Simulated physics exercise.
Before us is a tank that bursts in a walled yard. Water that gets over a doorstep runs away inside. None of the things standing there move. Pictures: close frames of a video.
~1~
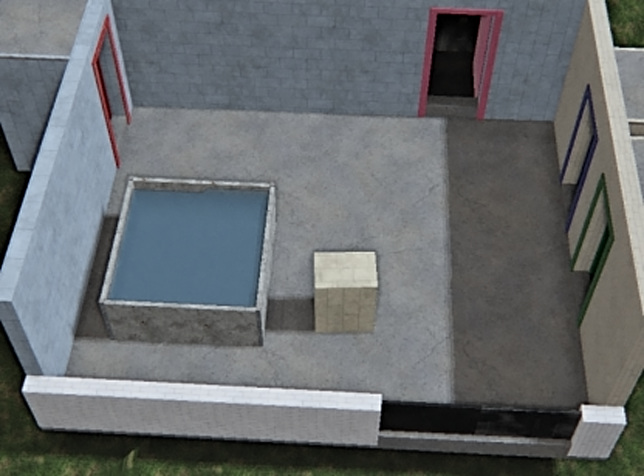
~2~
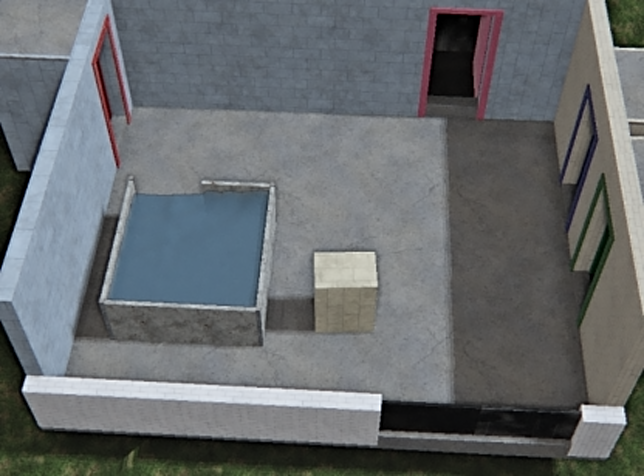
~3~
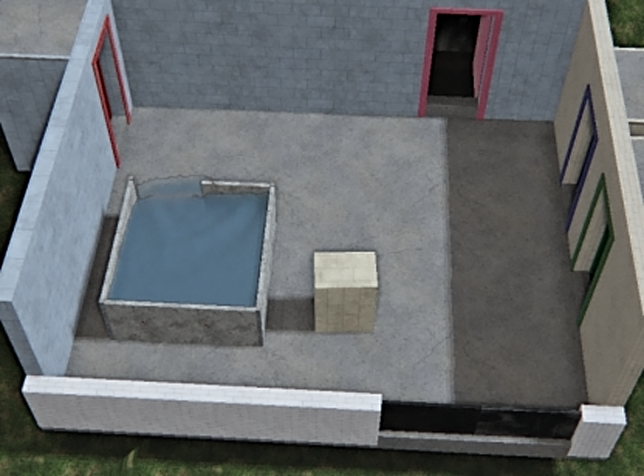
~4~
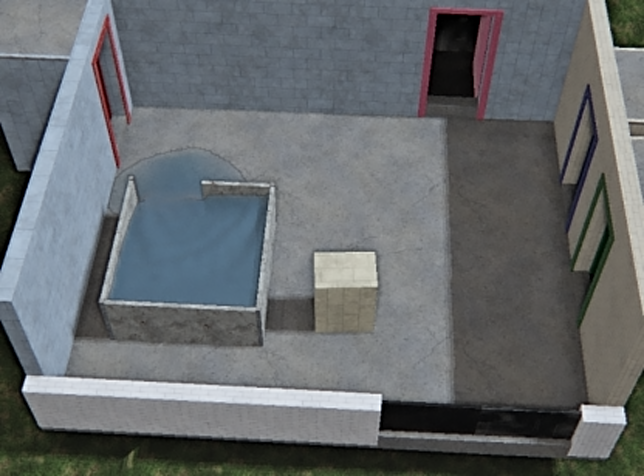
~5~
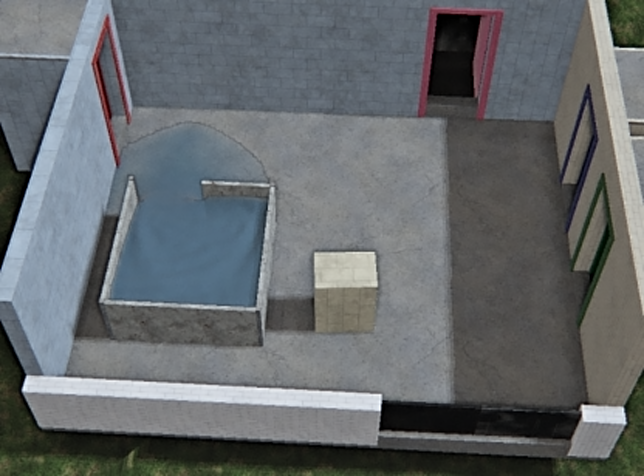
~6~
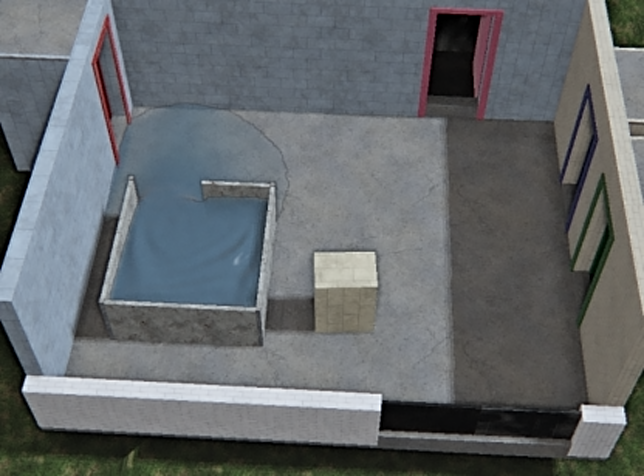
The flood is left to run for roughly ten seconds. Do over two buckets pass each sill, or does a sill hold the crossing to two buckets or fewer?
The blue door will let in too much, the green door will let in too much, the red door will let in too much, the pink door will let in an allowed amount.
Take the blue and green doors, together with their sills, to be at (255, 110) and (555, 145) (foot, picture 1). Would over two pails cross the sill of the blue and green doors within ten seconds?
Blue: Exceeds the limit; green: Exceeds the limit.
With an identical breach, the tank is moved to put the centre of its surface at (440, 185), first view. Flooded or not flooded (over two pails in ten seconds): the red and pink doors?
Both doors in order - red door tops it, pink door tops it.
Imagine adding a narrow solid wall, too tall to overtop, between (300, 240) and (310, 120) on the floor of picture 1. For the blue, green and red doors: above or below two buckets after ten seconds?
Log - blue: Below the line; green: Below the line; red: Above the line.
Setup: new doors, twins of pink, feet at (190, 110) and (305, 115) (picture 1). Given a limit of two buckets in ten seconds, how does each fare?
Goes past it, then falls short.
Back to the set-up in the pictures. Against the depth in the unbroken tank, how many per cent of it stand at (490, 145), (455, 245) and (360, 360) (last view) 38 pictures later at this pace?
Respectively near 6, 4 and 0 per cent.
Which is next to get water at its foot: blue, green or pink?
My answer is the door marked pink.
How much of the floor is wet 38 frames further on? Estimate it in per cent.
Around 85 percent of it.
A moment on, water covers 20 % of the floor; the blue door not reached, the green door not reached, the red door under two buckets in, the pink door not reached.
Next, water covers 25 % of the floor; the blue door not reached, the green door not reached, the red door over two buckets in, the pink door not reached.
Then, water covers 55 % of the floor; the blue door not reached, the green door not reached, the red door far over two buckets in, the pink door wet at the sill, nothing in.
Later, water covers 85 % of the floor; the blue door far over two buckets in, the green door under two buckets in, the red door far over two buckets in, the pink door wet at the sill, nothing in.
In the end, water covers 100 % of the floor; the blue door far over two buckets in, the green door over two buckets in, the red door far over two buckets in, the pink door wet at the sill, nothing in.
